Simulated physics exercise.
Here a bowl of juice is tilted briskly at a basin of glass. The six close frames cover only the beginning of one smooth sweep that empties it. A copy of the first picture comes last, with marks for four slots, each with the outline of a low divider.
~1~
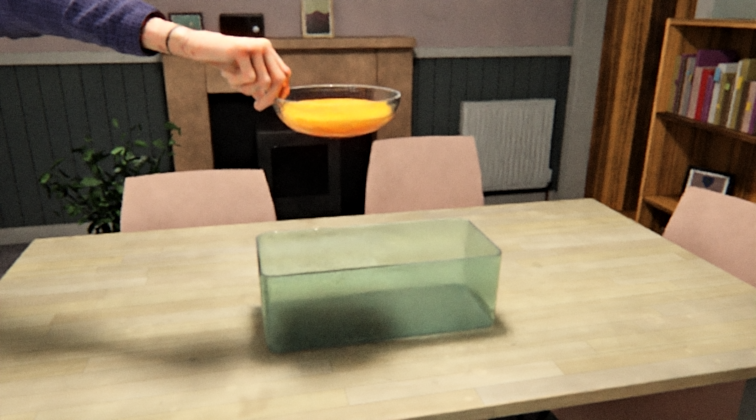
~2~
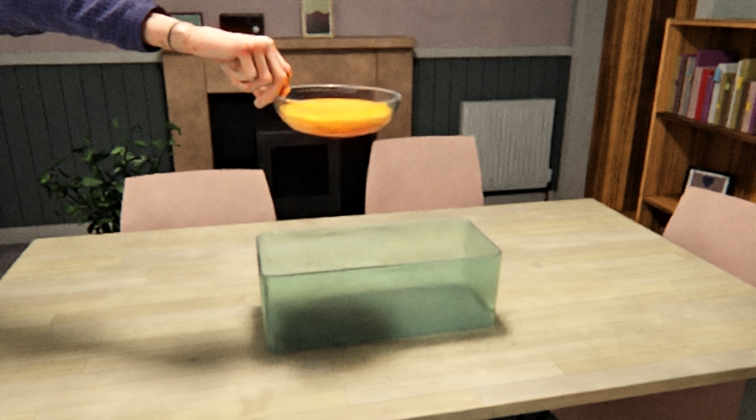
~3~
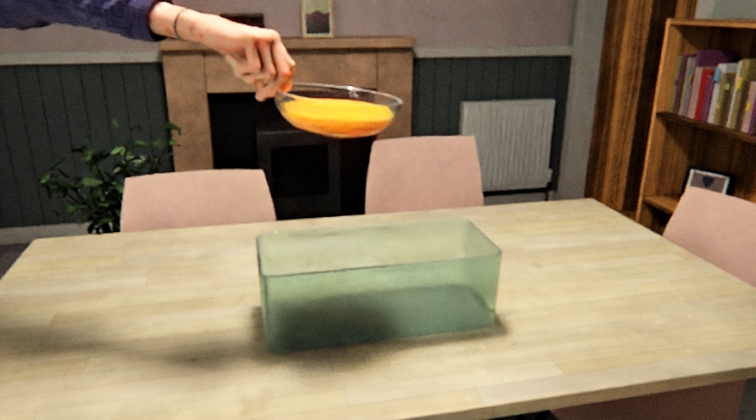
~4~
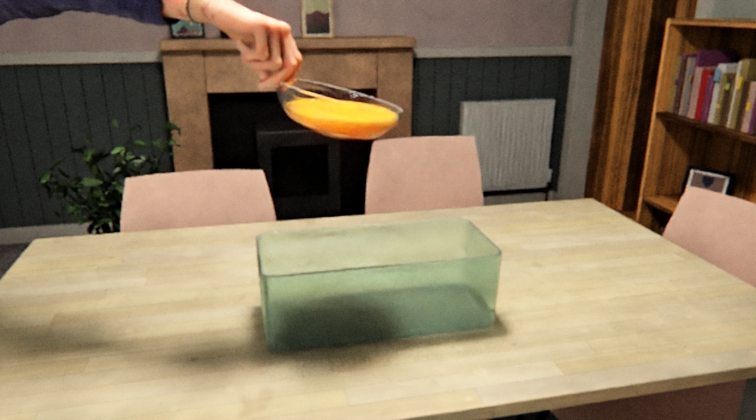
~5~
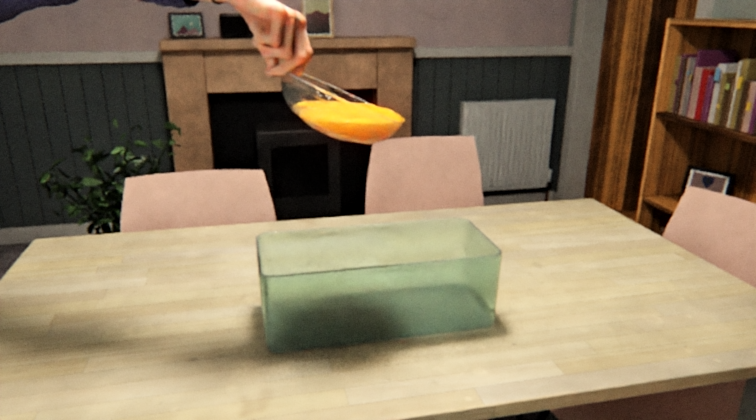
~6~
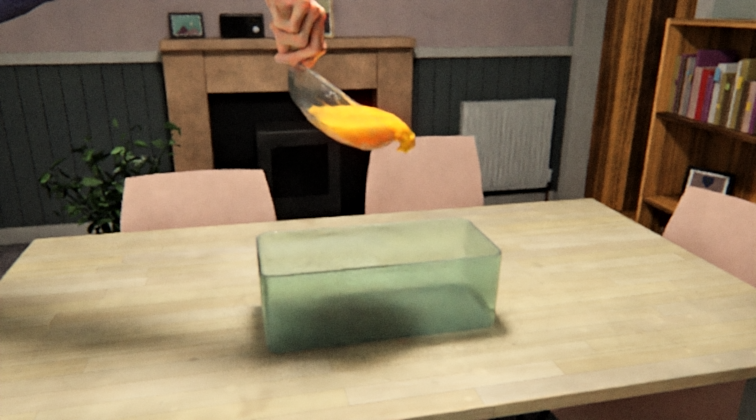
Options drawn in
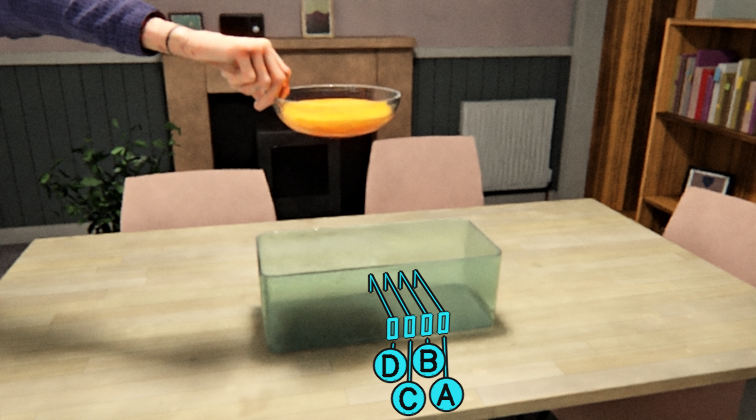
Hand tilting a clear bowl of orange juice to the right above a glass basin, the juice starting over the lip.
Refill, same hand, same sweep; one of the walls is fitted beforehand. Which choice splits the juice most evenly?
Use slot A.
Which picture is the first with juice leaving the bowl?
Picture 5.
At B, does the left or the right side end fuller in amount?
The right side.
On the marked copy, A at (444, 337); B at (427, 339); C at (410, 341); D at (393, 343).
If A is chosen, about 49 % ends left of the wall and 49 % right of it; 3 % is lost outside.
If B is chosen, about 33 % ends left of the wall and 64 % right of it; 3 % is lost outside.
If C is chosen, about 22 % ends left of the wall and 75 % right of it.
If D is chosen, about 14 % ends left of the wall and 83 % right of it; 3 % is lost outside.
